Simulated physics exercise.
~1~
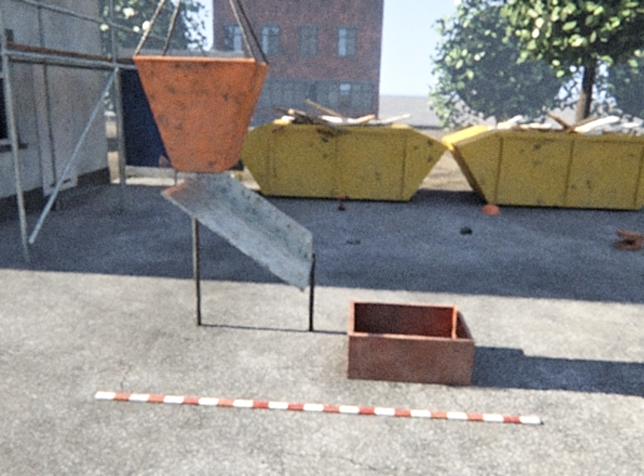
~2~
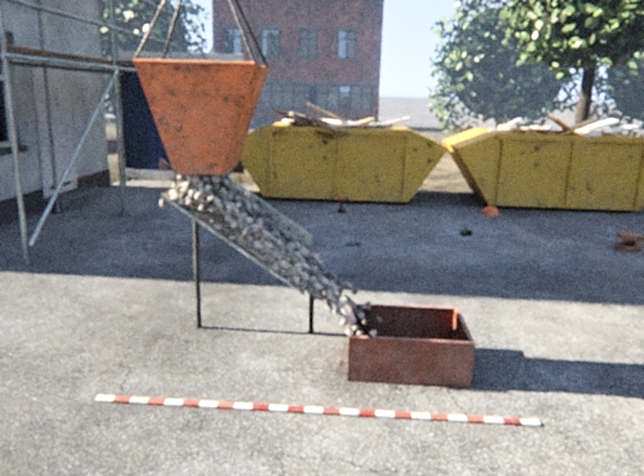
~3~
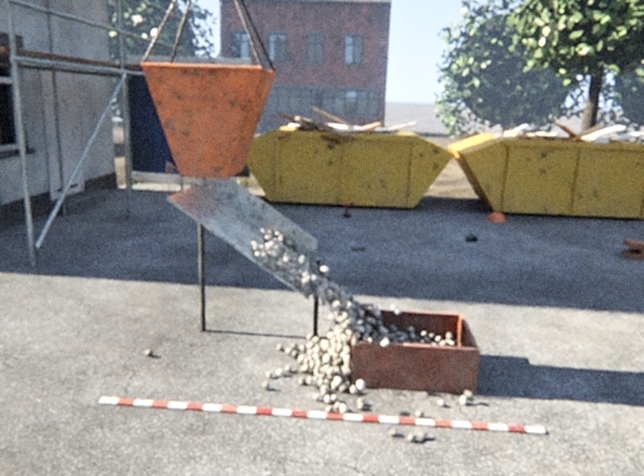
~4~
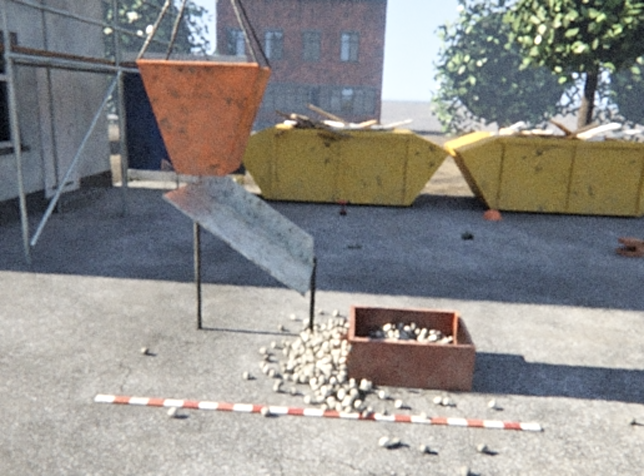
An orange skip drops stones down a sloping chute, filling a bin partly and scattering others.
